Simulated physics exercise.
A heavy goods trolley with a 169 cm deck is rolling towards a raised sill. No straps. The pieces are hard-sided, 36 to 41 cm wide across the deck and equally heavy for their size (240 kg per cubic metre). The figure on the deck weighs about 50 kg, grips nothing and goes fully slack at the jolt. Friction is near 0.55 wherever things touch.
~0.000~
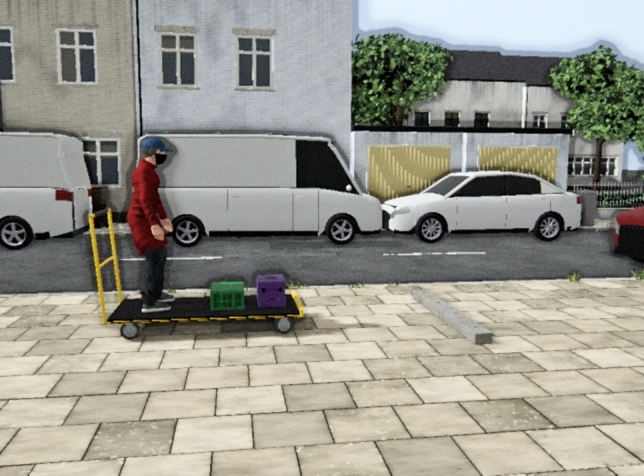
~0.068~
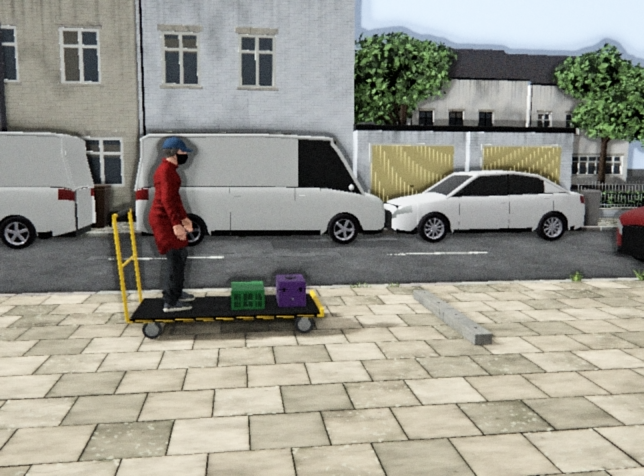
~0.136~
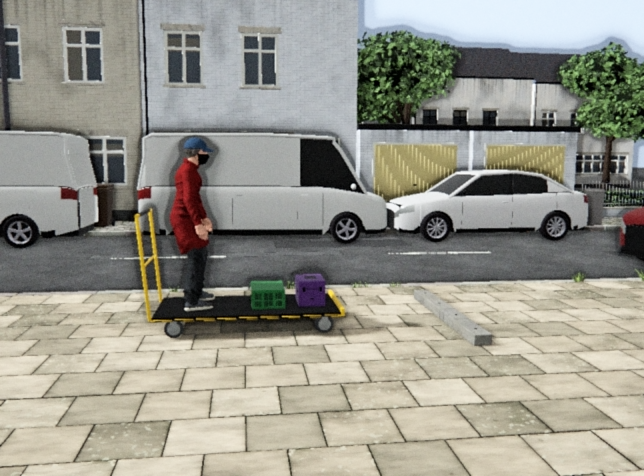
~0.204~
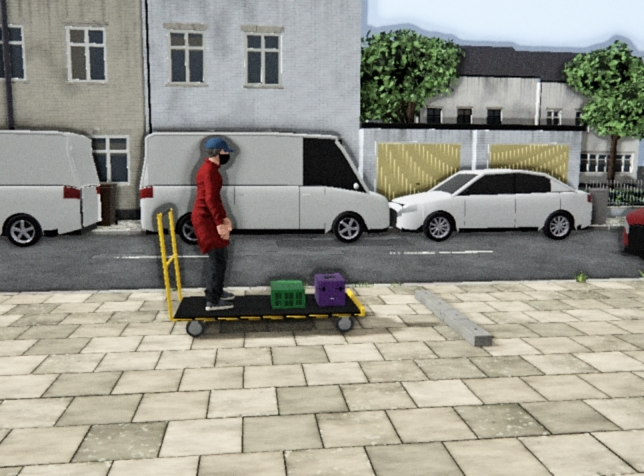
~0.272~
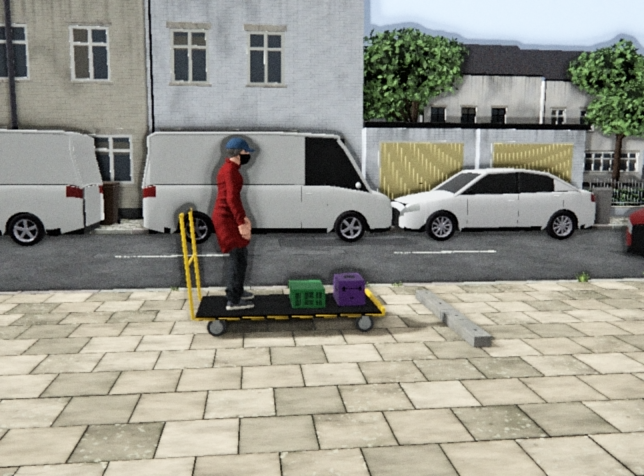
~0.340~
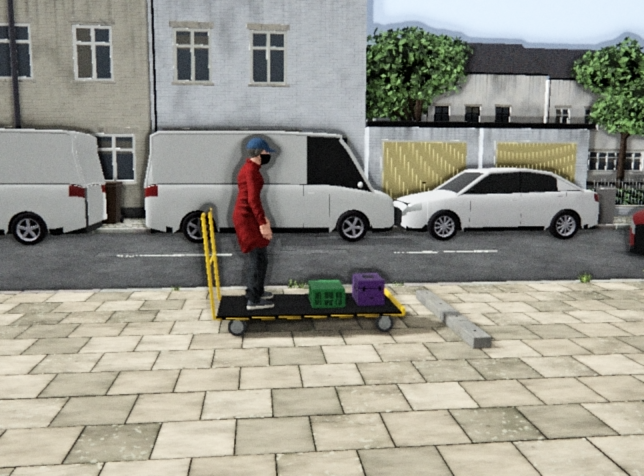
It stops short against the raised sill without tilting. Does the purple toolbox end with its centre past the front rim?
The purple toolbox goes over the front rim at this speed.
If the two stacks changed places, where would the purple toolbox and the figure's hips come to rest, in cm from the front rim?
Then purple 50 behind, hips 40 behind.
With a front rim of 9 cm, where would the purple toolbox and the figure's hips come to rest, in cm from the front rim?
In that case purple 20 behind, hips 0 behind.
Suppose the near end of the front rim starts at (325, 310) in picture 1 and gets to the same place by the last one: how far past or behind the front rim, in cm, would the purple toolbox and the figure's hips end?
In that case purple 10 behind, hips 30 behind.
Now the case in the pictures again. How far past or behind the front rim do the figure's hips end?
About 100 cm past the rim.
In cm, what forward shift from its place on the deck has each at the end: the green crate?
Forward: Green 50.
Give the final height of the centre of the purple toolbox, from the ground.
Roughly 15 cm above it.
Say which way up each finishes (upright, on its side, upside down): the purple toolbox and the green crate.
Purple upside down, green upright.
After 0.53 s the deck stops.
After 0.78 s the purple toolbox is 5 cm behind the rim, tilted 55°, near (445, 282) in the last picture's view.
After 1.08 s the purple toolbox is 12 cm past the rim, tilted 110°, near (461, 287) in the last picture's view.
After 1.53 s the purple toolbox is 29 cm past the rim, tilted 170°, near (477, 305) in the last picture's view.
Final state at 3.9 s, past the rim, purple toolbox and the figure's hips; behind it, green crate.
